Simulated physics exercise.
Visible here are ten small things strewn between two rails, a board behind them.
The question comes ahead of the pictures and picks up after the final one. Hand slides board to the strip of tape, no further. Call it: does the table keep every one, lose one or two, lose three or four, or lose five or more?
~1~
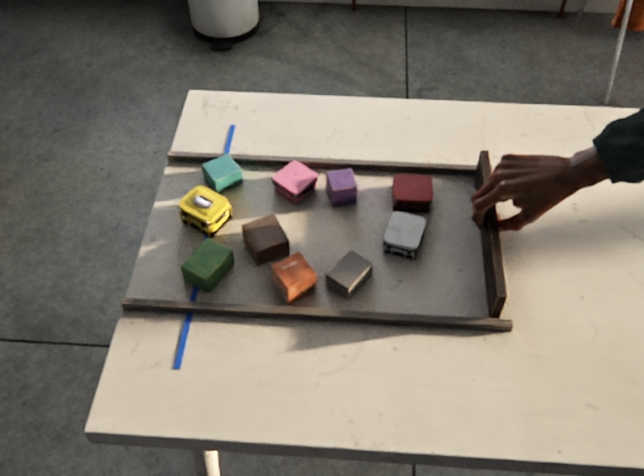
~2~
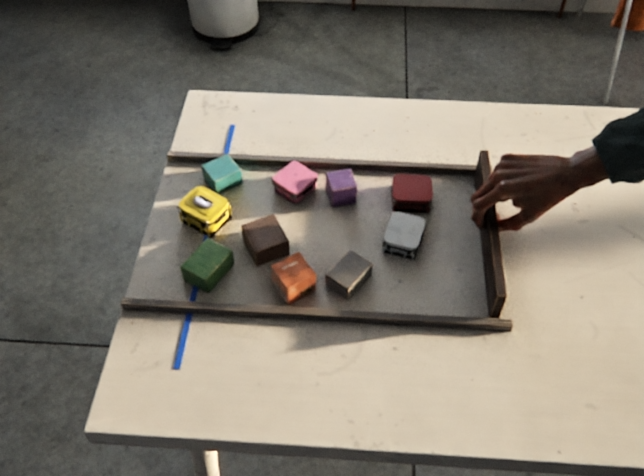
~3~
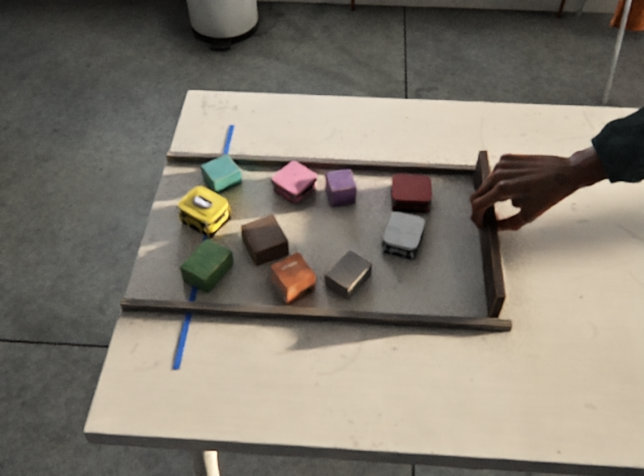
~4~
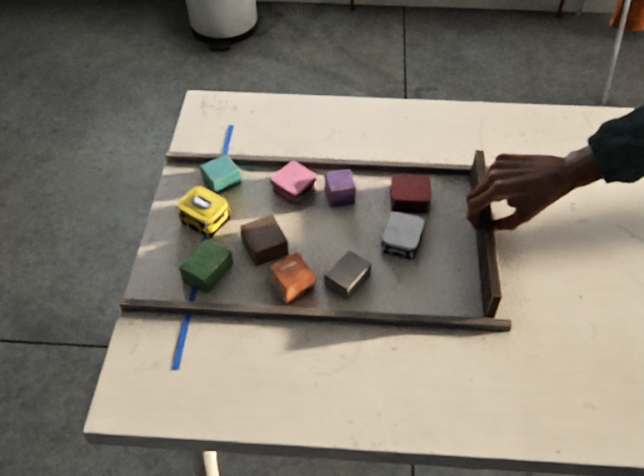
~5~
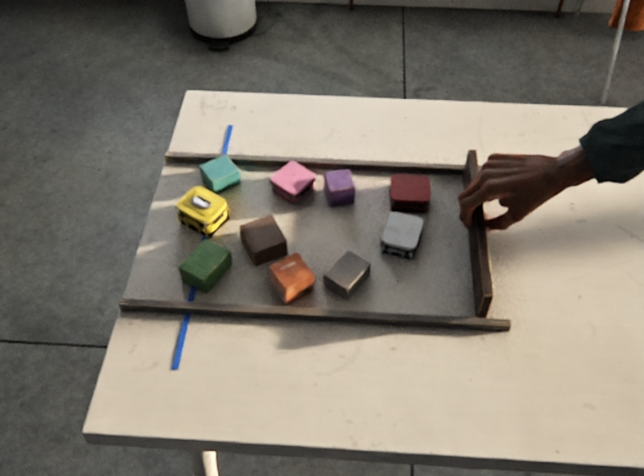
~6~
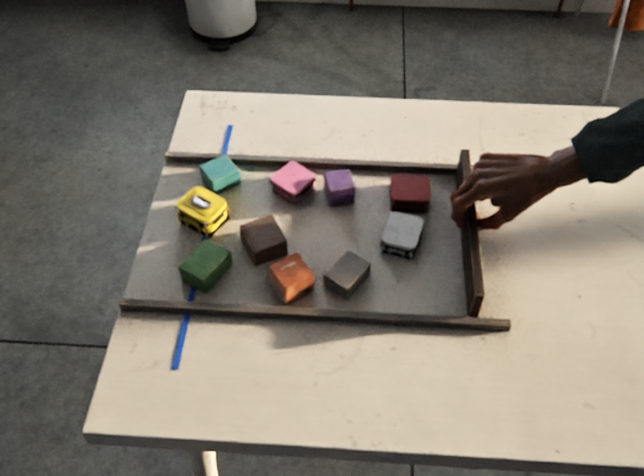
It loses three or four.
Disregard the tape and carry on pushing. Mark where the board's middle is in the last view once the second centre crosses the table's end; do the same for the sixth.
I'd put it close to (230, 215) and later close to (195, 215).
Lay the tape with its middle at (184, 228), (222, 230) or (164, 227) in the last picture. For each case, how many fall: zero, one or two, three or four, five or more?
Taking the places one by one, it comes to five or over; three or four; five or over.
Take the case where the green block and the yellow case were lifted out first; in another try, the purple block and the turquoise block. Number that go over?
The number fallen is 2, and in the other try 2.
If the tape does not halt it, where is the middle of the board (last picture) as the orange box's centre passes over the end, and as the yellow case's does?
The middle is at (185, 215) when it's the orange box, and at (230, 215) when it's the yellow case.
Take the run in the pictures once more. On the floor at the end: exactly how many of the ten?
4 in total.
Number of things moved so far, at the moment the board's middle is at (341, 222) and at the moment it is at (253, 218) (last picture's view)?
At the first point the count is 6, at the second it's 10.
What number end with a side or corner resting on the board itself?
Number in contact with it: 3.
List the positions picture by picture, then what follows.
In the first picture, yellow case (205, 211); turquoise block (222, 174); green block (208, 265); board (489, 230); tape (209, 229).
In the second picture, turquoise block (222, 174); white case (404, 235).
In the third picture, green block (207, 265); board (488, 230).
In the fourth picture, yellow case (204, 211); orange box (293, 278).
In the fifth picture, turquoise block (220, 175); grey block (347, 275).
In the sixth picture, yellow case (203, 211); turquoise block (220, 174); green block (206, 265); board (469, 229); tape (207, 229).
Early on, none off yet; yellow case at rest near (203, 211); turquoise block at rest near (220, 174); green block at rest near (206, 265).
A while later, none off yet; yellow case at rest near (203, 211); turquoise block travelled a little near (203, 174); green block at rest near (206, 265).
Further along, none off yet; yellow case travelled about its own width near (163, 209); turquoise block leaning well over near (148, 167); green block travelled about its own width near (153, 270).
Finally, the number that fall off is three or four; lost, pink case, green block, turquoise block and yellow case.
